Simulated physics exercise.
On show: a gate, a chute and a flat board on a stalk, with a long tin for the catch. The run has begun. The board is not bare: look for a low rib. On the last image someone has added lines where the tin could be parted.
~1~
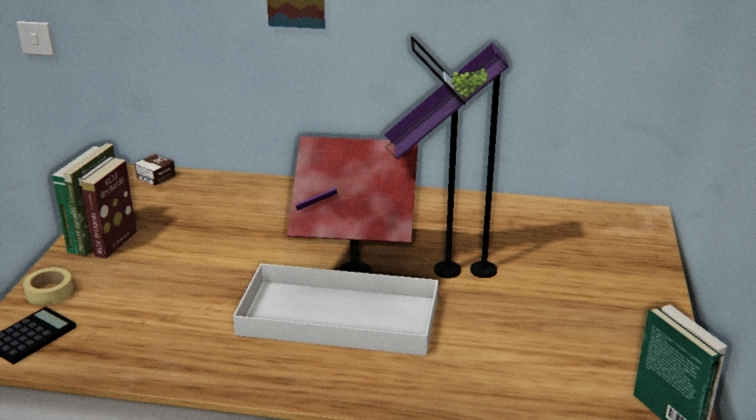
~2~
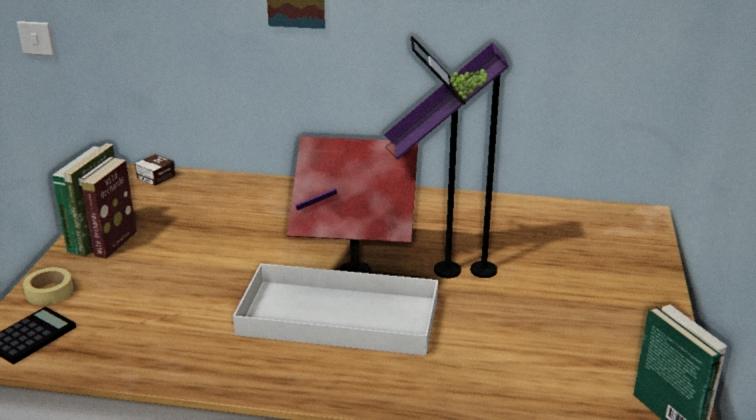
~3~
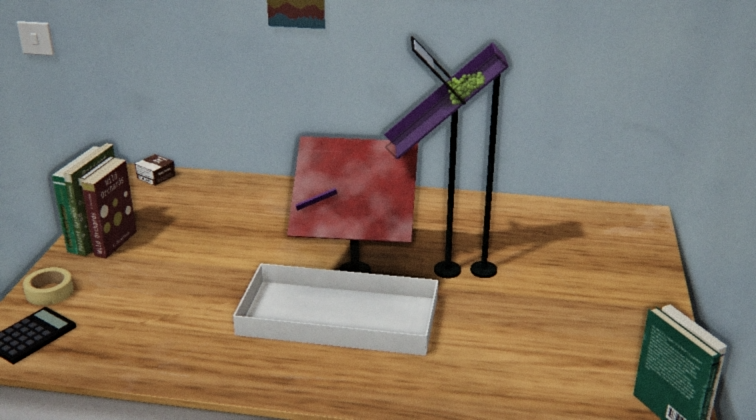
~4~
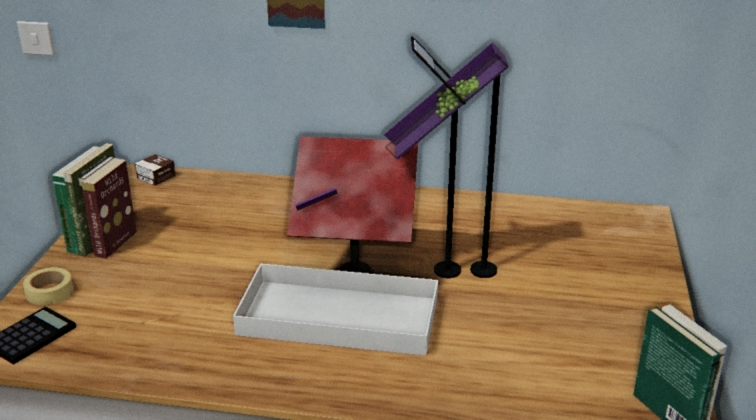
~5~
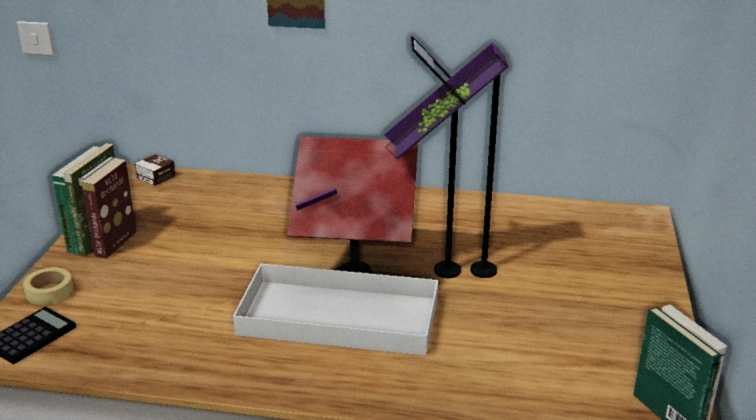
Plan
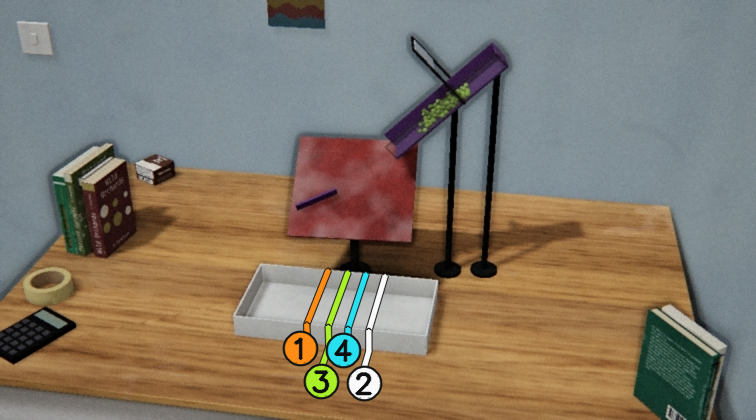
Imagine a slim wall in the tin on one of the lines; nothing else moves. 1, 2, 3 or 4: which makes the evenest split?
Take 1.
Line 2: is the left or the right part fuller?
More lands on the left.
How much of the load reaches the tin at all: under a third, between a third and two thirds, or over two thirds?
It is over two thirds.
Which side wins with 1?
Left.
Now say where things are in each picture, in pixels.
Load behind the gate at (469, 83), dried peas; lip of the chute at (396, 153), sloping fairly steeply, in the first picture.
Middle of the board at (354, 188), tilted fairly steeply; middle of its low edge at (349, 239); of its high edge at (359, 139), in the second picture.
Front corners of the tin at (234, 316) and (426, 336), empty; front of the load at (453, 99), in the third picture.
Middle of the load at (455, 96); its front at (438, 112), about a third of the way to the lip; rib from (336, 189) to (295, 206), in the fourth picture.
Middle of the load at (443, 104); its front at (420, 131), about two thirds of the way to the lip, in the fifth picture.
On the marked copy, line 1 crosses the front rim at (306, 323); line 2 crosses the front rim at (368, 330); line 3 crosses the front rim at (328, 326); line 4 crosses the front rim at (348, 328).
With 1, of what is caught, about two thirds on the left of the divider, about a third on the right.
With 2, of what is caught, nearly all on the left of the divider, a stray few on the right.
With 3, of what is caught, nearly all on the left of the divider, a small part on the right.
With 4, of what is caught, nearly all on the left of the divider, a small part on the right.
